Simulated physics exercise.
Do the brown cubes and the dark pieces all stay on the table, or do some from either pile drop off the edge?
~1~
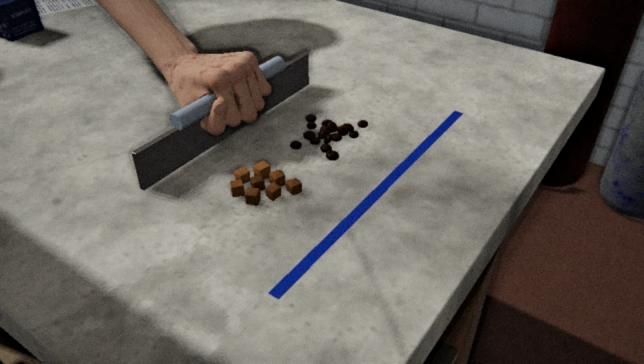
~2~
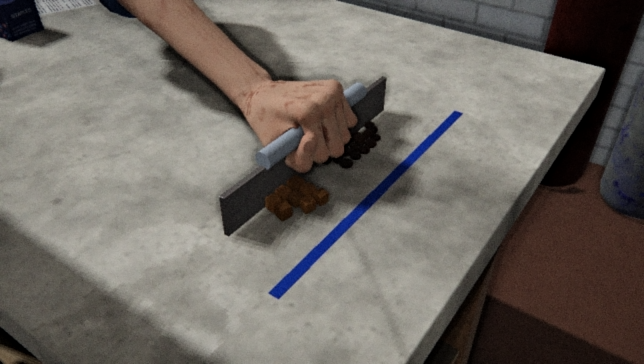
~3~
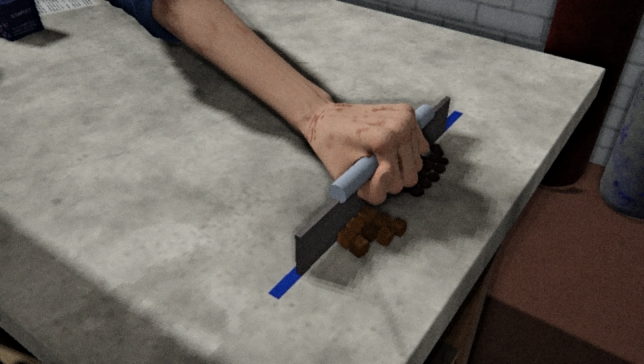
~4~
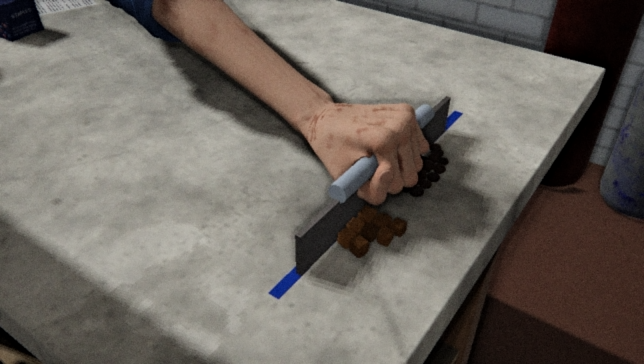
They all stay on the table. The scraper stops at the blue tape, and both the brown cubes and the dark pieces come to rest short of the edge.
